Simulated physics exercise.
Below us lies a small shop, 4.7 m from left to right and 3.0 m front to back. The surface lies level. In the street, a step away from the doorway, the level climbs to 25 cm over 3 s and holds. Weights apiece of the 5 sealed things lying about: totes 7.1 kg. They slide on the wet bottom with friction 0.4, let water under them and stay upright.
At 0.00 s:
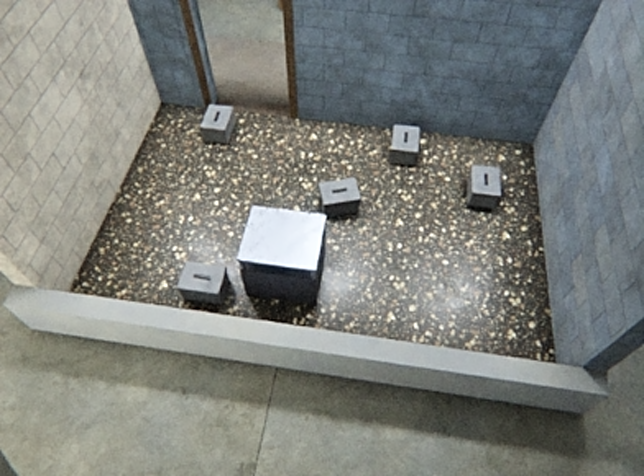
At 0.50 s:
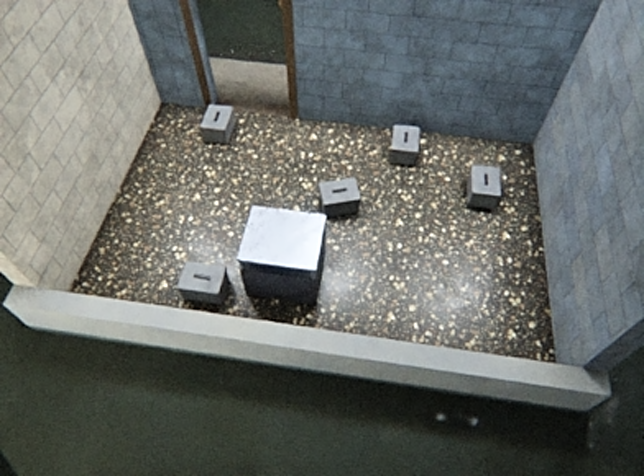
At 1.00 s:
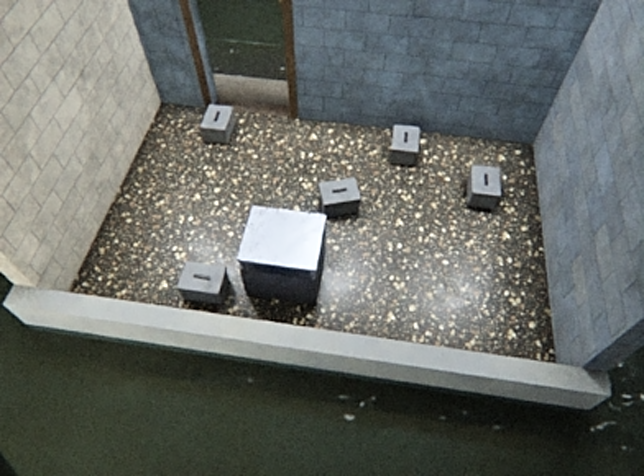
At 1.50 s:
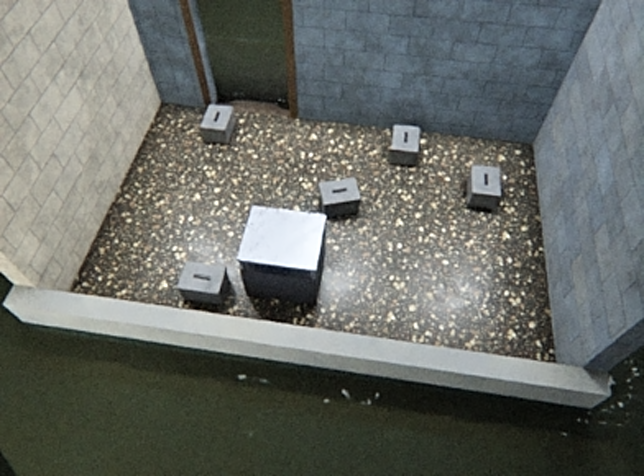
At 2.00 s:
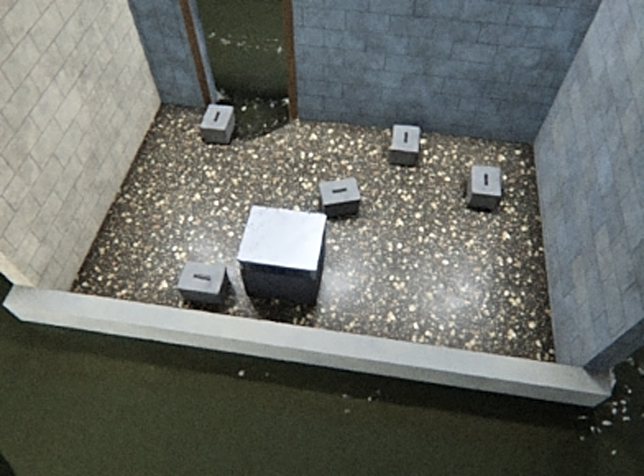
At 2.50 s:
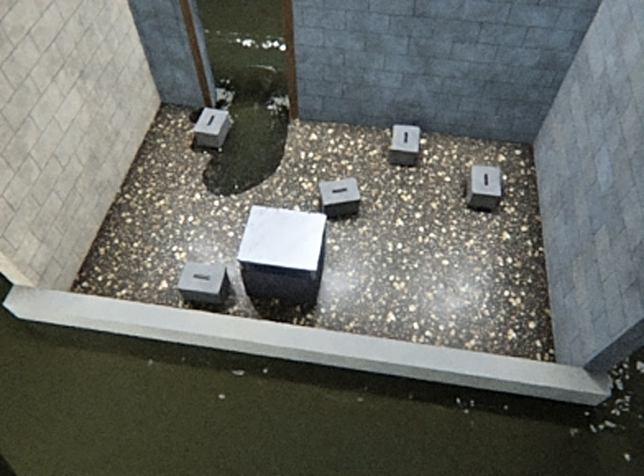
Dark, murky water spreads over the pale ground outside a small, level-floored room seen from above, with a cream wall at left and blue-grey walls behind and at right. Five small grey boxes and a larger silver-topped block stand on the speckled floor. Water enters through the rear doorway, fans inward, and slightly shifts the nearest box, while the camera stays still.
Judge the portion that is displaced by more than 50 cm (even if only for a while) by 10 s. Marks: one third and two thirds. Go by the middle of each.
That comes to between one and two thirds.
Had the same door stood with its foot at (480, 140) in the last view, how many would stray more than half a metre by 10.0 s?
In that case 3 of them.
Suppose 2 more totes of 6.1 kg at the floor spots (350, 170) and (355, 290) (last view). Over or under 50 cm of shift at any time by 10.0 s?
In that order: Short of it, more.
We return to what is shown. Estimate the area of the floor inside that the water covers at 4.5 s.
Some 9.0 m2.
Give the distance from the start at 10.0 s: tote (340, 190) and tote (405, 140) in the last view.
In turn: 140 cm, 0 cm.
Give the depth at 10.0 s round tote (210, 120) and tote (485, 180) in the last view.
Roughly 13 and 8 cm.
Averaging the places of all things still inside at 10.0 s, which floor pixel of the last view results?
Around (421, 231).
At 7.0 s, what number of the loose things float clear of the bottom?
1 of them.
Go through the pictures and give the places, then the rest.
In the first frame, a tote at (217, 117) rests on the ground; a tote at (486, 180) rests on the ground; 0.0 m2 under water; 0 of 5 have shifted.
In the second frame, a tote at (217, 117) rests on the ground; a tote at (486, 180), on the bottom; water covers 0.0 m2; 0 of 5 have shifted.
In the third frame, a tote at (217, 117) rests on the ground; a tote at (486, 180), on the bottom; 0.0 m2 under water; 0 of 5 have shifted.
In the fourth frame, a tote at (217, 117) rests on the ground; a tote at (486, 180) rests on the ground; water covers 0.0 m2; 0 of 5 have shifted.
In the fifth frame, a tote at (217, 117), on the bottom; a tote at (486, 180) rests on the ground; 0.3 m2 under water; 0 of 5 have shifted.
In the sixth frame, a tote at (211, 121), on the bottom, 9 cm from its start; a tote at (486, 180) rests on the ground; water covers 1.0 m2; 1 of 5 have shifted.
After 3.5 s 1 of 5 are over 50 cm from their spots; 0 afloat.
After 4.5 s 1 of 5 are over 50 cm from their spots; 1 afloat.
After 7.0 s 3 of 5 are over 50 cm from their spots; 1 afloat.
After 10.0 s 3 of 5 are over 50 cm from their spots, and 3 have been at some point; 4 afloat.
